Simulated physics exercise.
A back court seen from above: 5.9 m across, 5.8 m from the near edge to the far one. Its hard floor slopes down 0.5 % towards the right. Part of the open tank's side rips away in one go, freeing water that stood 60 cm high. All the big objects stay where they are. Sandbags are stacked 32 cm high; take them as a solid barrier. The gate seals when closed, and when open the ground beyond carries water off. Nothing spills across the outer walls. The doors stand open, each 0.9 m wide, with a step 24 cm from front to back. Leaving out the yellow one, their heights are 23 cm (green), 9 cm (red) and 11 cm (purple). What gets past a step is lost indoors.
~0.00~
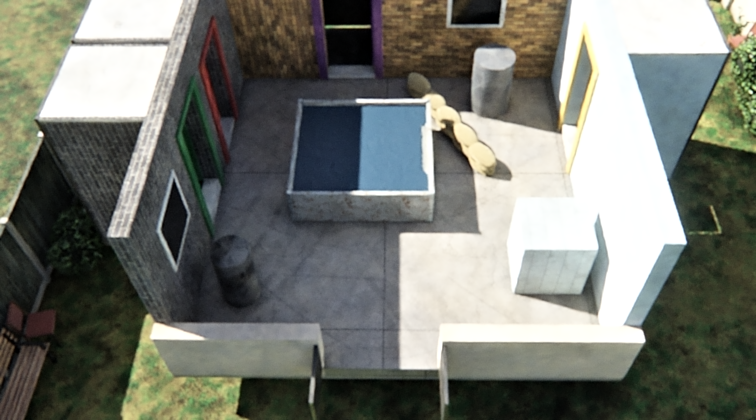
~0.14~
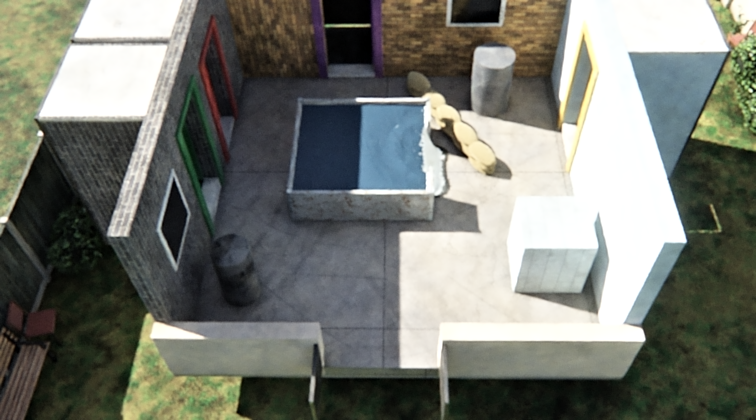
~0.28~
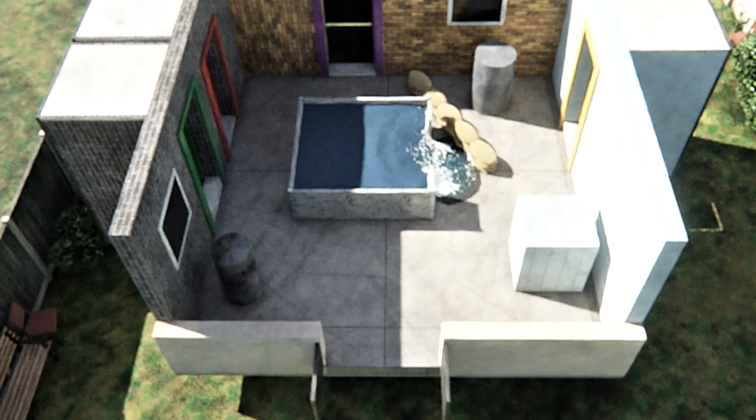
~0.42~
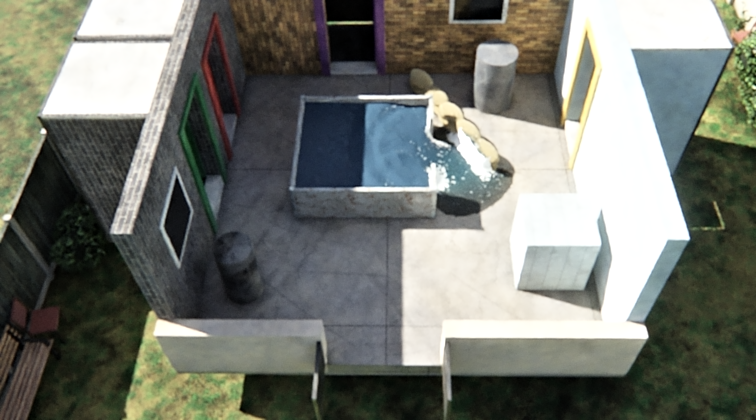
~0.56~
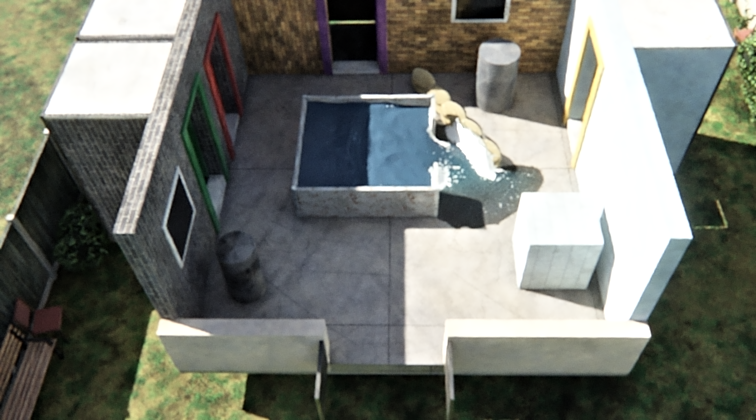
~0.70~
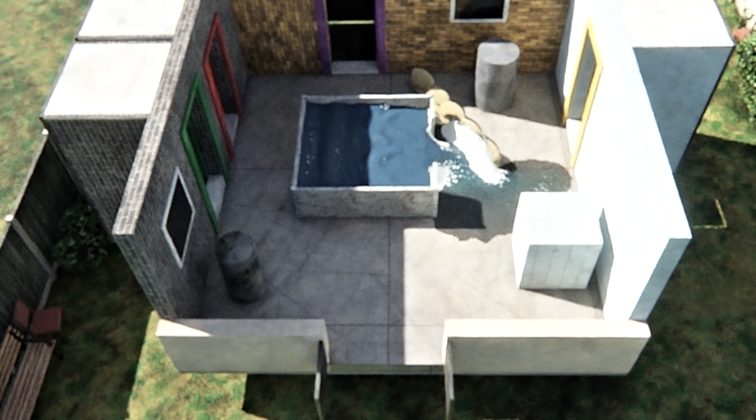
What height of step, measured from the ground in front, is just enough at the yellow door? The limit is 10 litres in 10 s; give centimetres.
At least 8.5 cm or so.
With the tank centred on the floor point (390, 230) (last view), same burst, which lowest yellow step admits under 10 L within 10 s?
Then roughly 15 cm.
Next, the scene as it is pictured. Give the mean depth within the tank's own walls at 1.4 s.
Some 44 cm.
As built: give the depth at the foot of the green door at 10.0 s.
Roughly 9.0 cm deep.
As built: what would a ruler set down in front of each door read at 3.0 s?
In cm: Green 0, yellow 10, red 0, purple 8.
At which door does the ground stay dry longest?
The green one.
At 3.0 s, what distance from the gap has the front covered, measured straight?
Roughly 4.0 m.
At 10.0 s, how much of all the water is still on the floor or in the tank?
About 92 per cent.
After 1.4 s water covers 20 % of the floor, deepest (48 cm) near (470, 158); 4 cm at the yellow door, 0 litres in over its 14 cm step.
After 3.0 s water covers 45 % of the floor, deepest (32 cm) near (470, 158); 10 cm at the yellow door, 0 litres in over its 14 cm step.
After 10.0 s water covers 95 % of the floor, deepest (14 cm) near (578, 225); 9 cm at the yellow door, 0 litres in over its 14 cm step.
At the yellow door as built, the water arrived by 1.4 s and peaked near 11 cm at 2.6 s.
With a step of 7.5 cm, 15 litres would have come in within the 10 s; with 10.5 cm, 3 litres. So under 10 litres takes about 8.5 cm.
